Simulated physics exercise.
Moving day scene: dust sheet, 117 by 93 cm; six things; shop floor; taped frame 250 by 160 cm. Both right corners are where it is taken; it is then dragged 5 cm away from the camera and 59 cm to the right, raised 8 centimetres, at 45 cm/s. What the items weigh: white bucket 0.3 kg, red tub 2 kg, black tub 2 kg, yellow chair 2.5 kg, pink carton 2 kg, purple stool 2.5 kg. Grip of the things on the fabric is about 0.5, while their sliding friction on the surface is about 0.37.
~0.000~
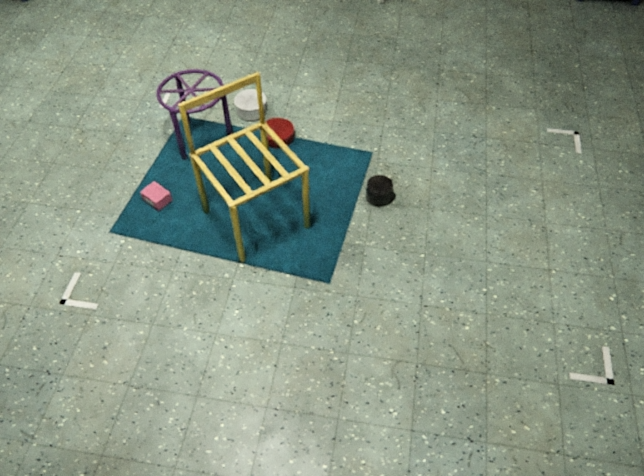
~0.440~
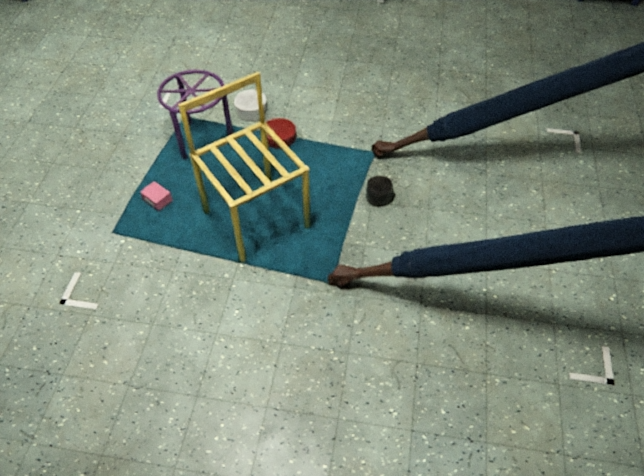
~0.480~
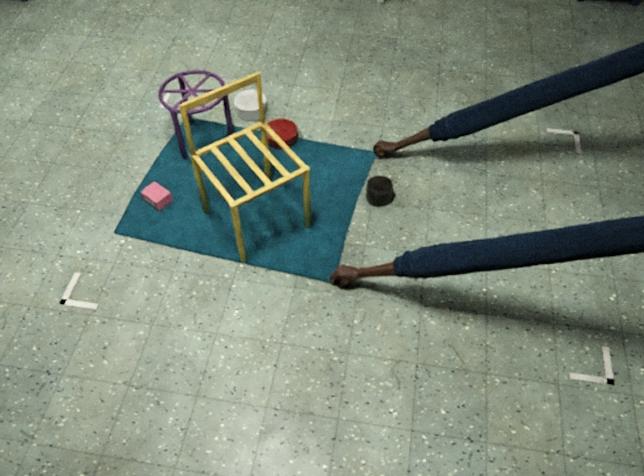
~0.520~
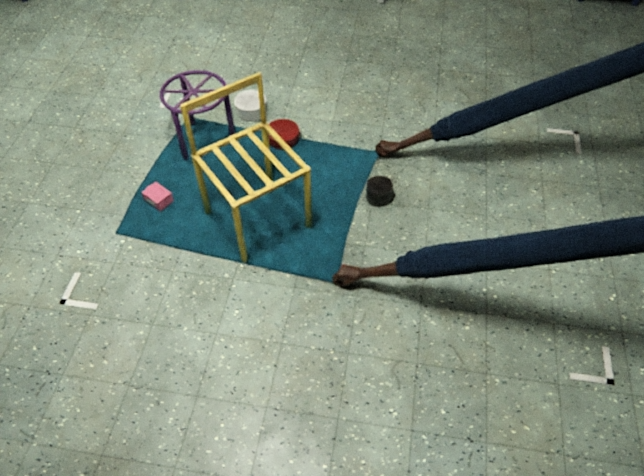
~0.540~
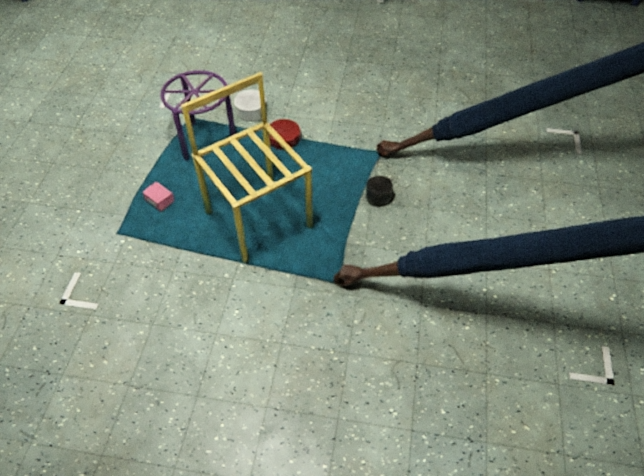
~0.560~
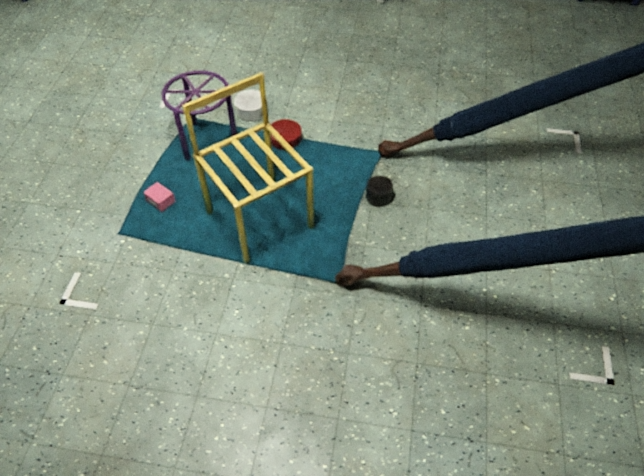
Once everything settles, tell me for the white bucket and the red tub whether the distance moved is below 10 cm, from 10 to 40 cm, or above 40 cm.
The white bucket finishes close to where it began, the red tub finishes well away from where it began.
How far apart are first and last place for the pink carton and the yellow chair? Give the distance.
The pink carton ends 60 cm from where it began, and the yellow chair ends 60 cm from where it began.
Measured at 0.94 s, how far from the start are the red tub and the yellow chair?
Displacements - red tub 20 cm, yellow chair 20 cm.
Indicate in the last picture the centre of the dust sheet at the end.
About (357, 198).
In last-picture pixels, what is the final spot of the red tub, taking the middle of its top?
The top ends up close to (383, 138) in the last picture.
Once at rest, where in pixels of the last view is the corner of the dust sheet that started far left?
About (280, 126).
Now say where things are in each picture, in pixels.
The first frame shows dust sheet corners (109, 232) (373, 152) (330, 284).
The second frame shows dust sheet corners (111, 233); grip (333, 284).
The third frame shows dust sheet corners (113, 233); grip (335, 284).
The fourth frame shows dust sheet corners (115, 233); grip (337, 284).
The fifth frame shows dust sheet corners (116, 234); grip (339, 284).
The sixth frame shows dust sheet corners (118, 234); grip (340, 284).
After 0.9 s, middle of the dust sheet at (283, 194); red tub 21 cm off its start, purple stool 20 cm off its start, pink carton 20 cm off its start.
After 1.3 s, middle of the dust sheet at (314, 196); red tub 38 cm off its start, purple stool 37 cm off its start, yellow chair 36 cm off its start.
After 1.7 s, middle of the dust sheet at (345, 197); red tub 55 cm off its start at (372, 138), purple stool 53 cm off its start at (288, 98), yellow chair 53 cm off its start at (363, 168).
After 2.0 s, middle of the dust sheet at (357, 198); red tub 61 cm off its start, yellow chair 60 cm off its start, pink carton 60 cm off its start.
After 2.6 s, middle of the dust sheet at (357, 198); red tub 61 cm off its start at (383, 138), white bucket 0 cm off its start at (250, 100), yellow chair 60 cm off its start at (378, 169), pink carton 60 cm off its start at (267, 202).
